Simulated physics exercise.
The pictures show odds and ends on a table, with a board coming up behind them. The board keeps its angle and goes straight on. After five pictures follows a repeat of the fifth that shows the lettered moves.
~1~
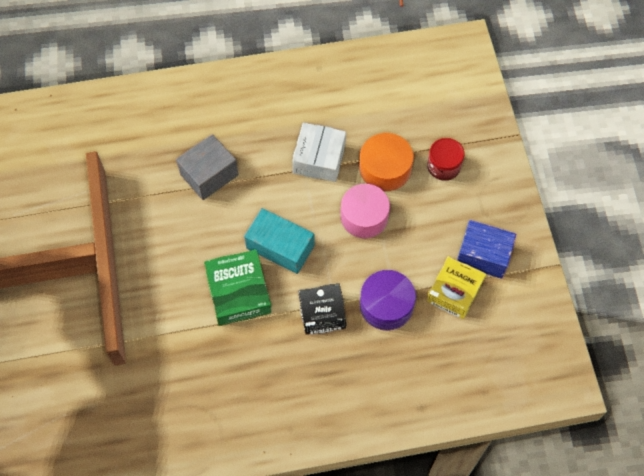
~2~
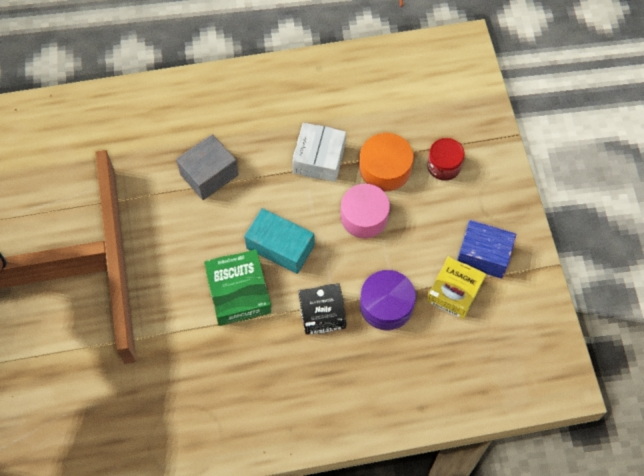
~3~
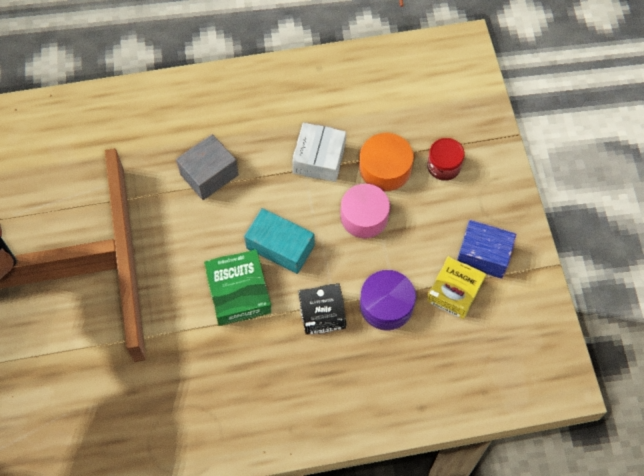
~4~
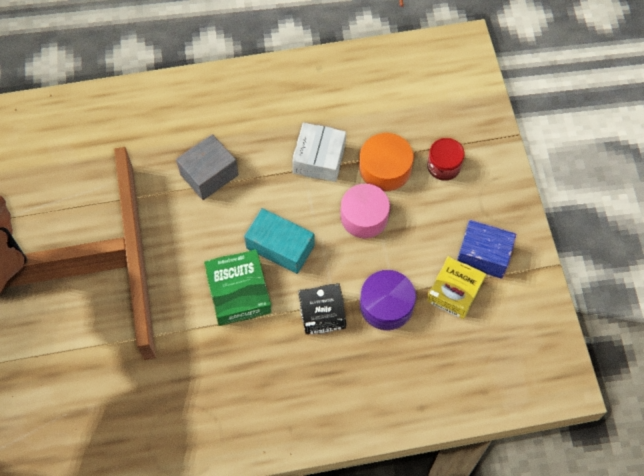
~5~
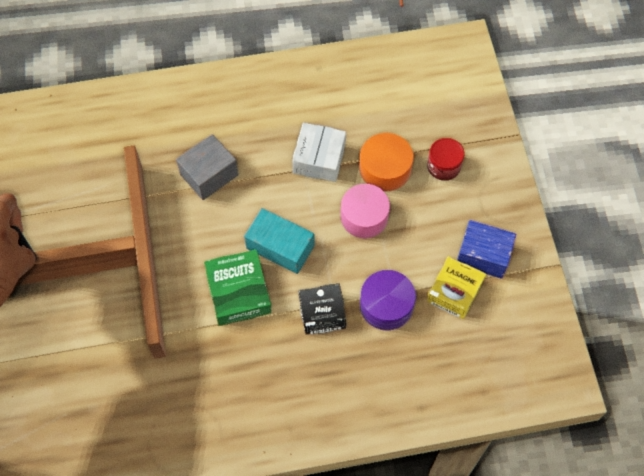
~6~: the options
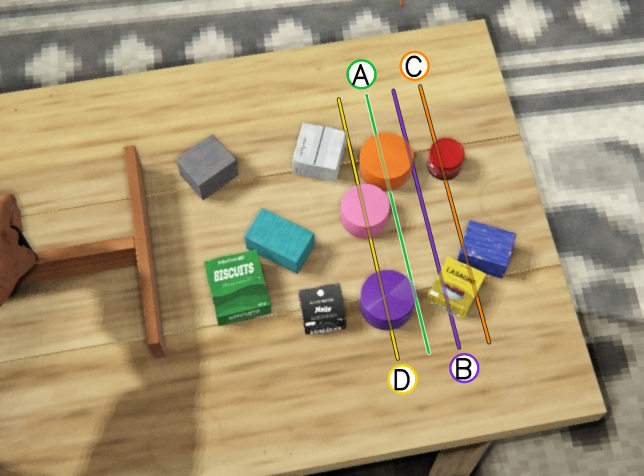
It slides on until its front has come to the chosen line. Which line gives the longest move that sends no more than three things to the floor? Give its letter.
C is the last line within the limit.
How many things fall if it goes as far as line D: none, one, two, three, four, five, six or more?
In all, none.
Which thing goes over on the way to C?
The red tub.
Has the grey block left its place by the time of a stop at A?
Yes.
On the marked copy, A at (396, 216); B at (424, 211); C at (453, 207); D at (366, 221).
Taking C. A third of the way, board (255, 221); purple tin (403, 300); black box (353, 309).
Two thirds of the way, board (367, 202); red tub (475, 165); yellow box (499, 299).
When it is over, board (452, 188); red tub over the edge; pink tin (536, 185); one fallen.
As for the rest, A is within the limit but short; B is within the limit but short; D is within the limit but short.
